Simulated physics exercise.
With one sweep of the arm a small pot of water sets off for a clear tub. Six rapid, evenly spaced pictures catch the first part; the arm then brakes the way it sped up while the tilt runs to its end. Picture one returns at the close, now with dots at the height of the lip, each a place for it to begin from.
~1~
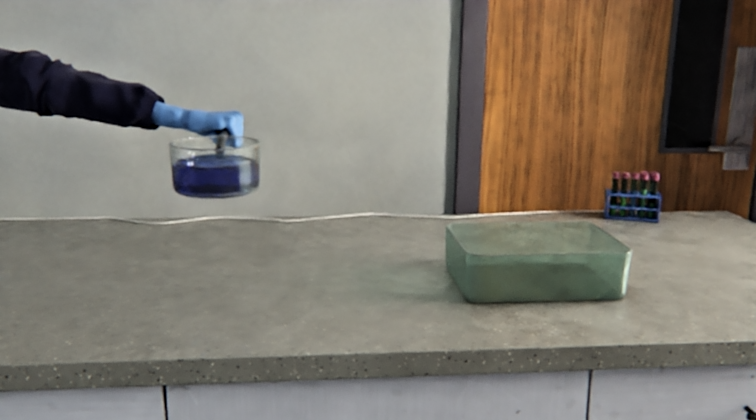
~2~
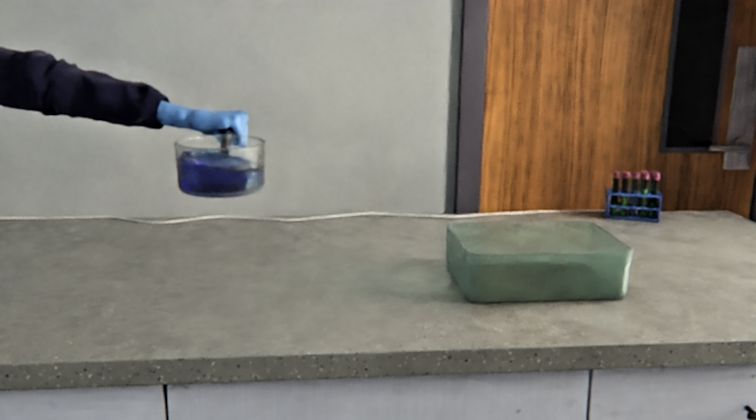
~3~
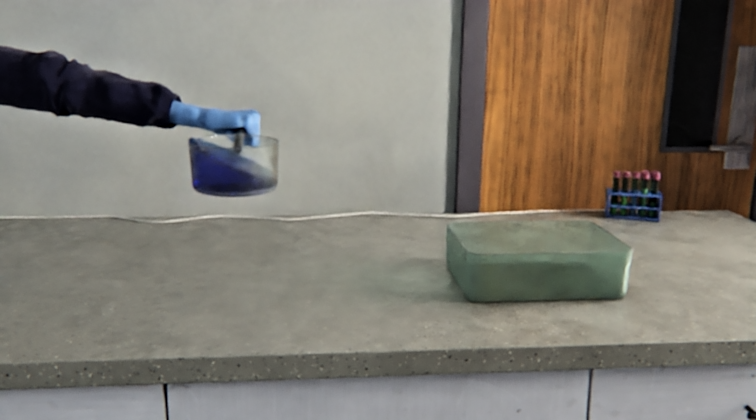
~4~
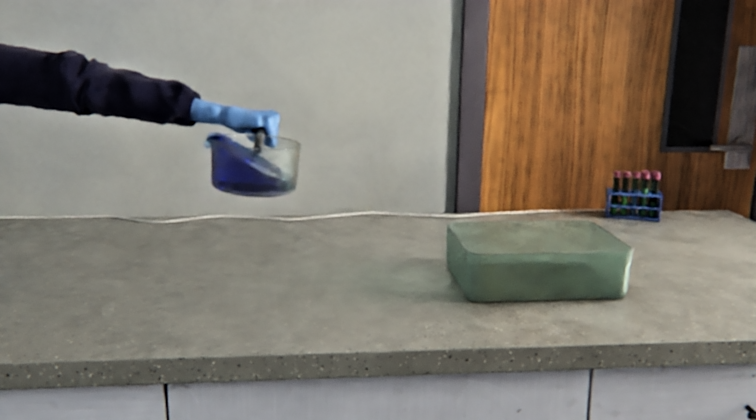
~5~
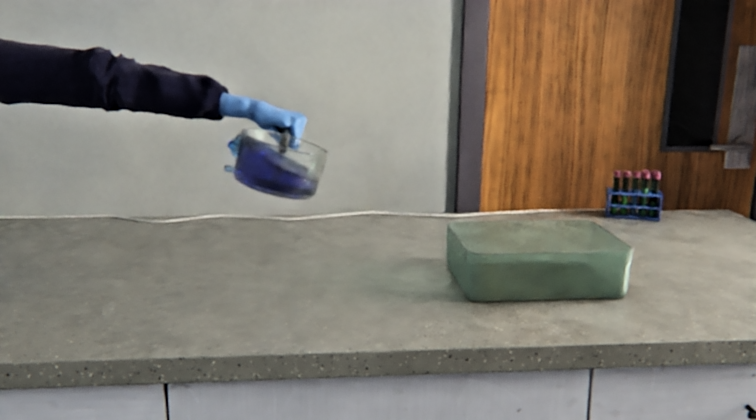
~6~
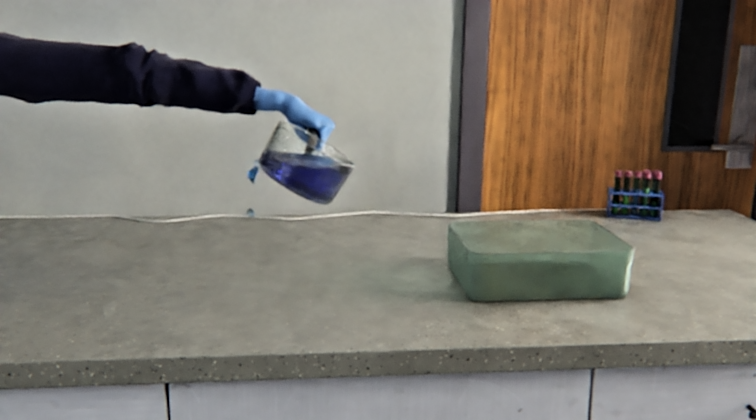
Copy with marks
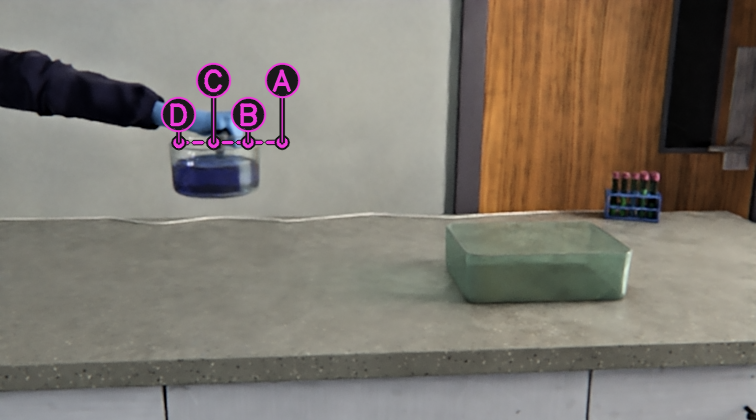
A blue-gloved hand swings a clear pot of blue liquid right, sloshing some over its left rim.
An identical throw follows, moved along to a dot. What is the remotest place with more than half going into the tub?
The limit is A.
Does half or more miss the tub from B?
Yes.
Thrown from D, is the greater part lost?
Yes, that goes wrong.
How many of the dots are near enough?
One of the four.
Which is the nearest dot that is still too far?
Dot B.
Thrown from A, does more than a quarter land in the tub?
Yes, it does.
In magenta, A at (282, 142); B at (248, 142); C at (213, 142); D at (178, 142).
For dot A, about 62 % lands in the tub, 27 % falls short and 11 % goes beside or beyond.
For dot B, about 30 % lands in the tub, 63 % falls short and 7 % goes beside or beyond.
For dot C, about 1 % lands in the tub, 98 % falls short.
For dot D, about 0 % lands in the tub, 100 % falls short.
